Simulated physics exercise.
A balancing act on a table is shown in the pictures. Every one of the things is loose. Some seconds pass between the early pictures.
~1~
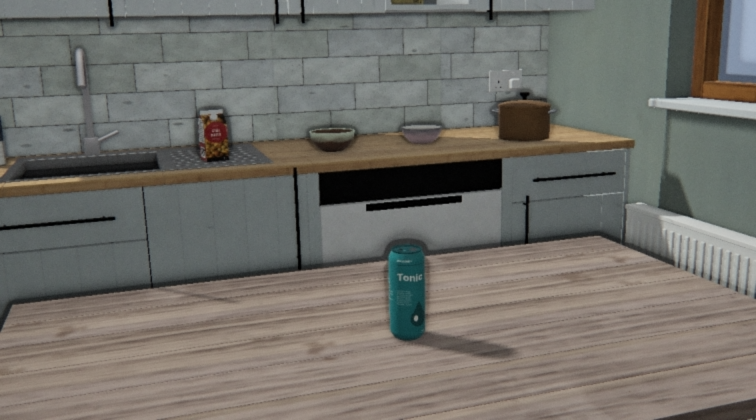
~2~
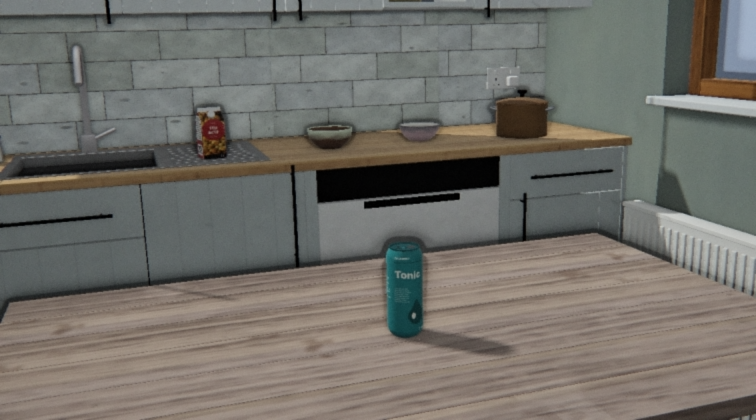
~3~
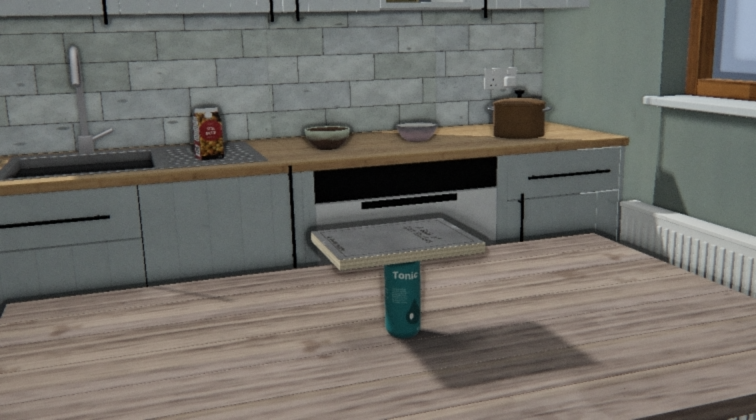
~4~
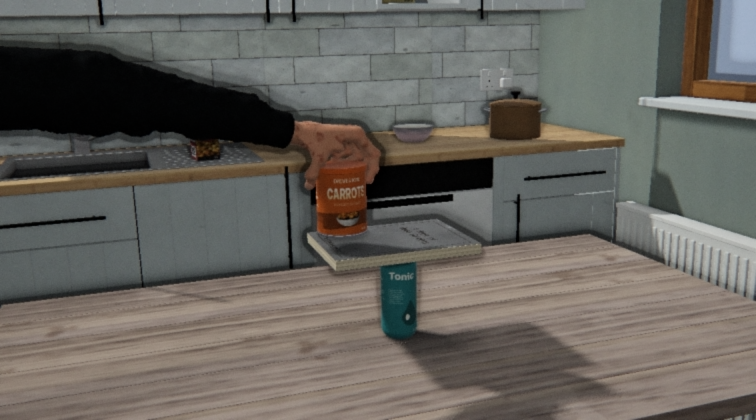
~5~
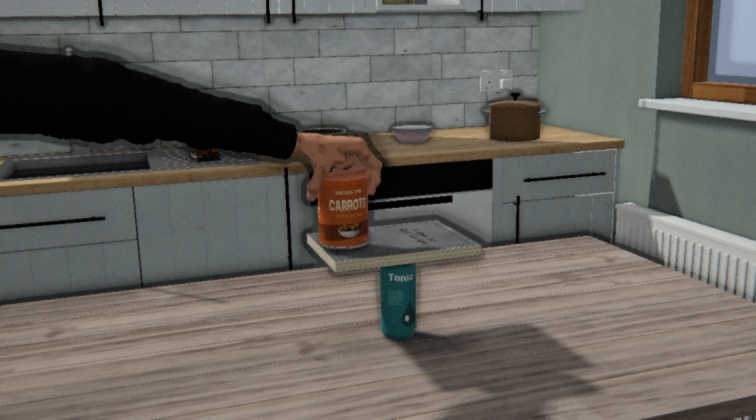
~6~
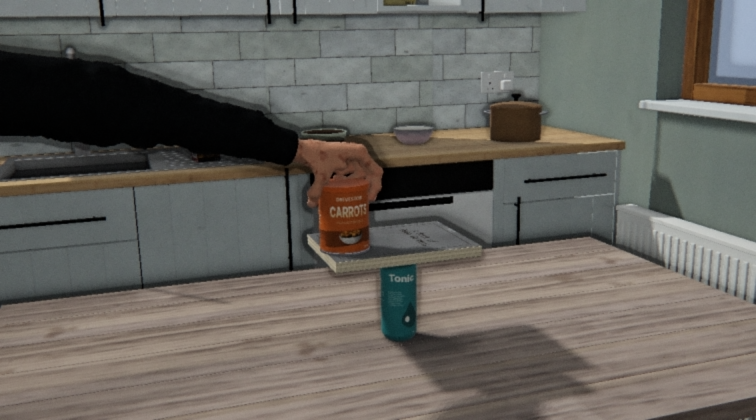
Grey book appearing flat atop a teal tonic can on a kitchen table, then a hand lowering an orange tin onto its left side.
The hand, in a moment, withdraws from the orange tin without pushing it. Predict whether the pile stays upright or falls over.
Prediction: It falls over.
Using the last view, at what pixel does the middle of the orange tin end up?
I'd say around (260, 346) in the last view.
Then, 0.40 s on from there, orange tin now fallen; grey book turned 51° from how it was put.
Then, 0.50 s on from there, grey book now fallen.
Then, 0.80 s on from there, turquoise can turned 26° from how it was put.
Then, 1.00 s on from there, turquoise can now fallen.
In the end, fallen, grey book, orange tin and turquoise can. At the end, from the last picture's camera, orange tin near (261, 346). The stack gives way.
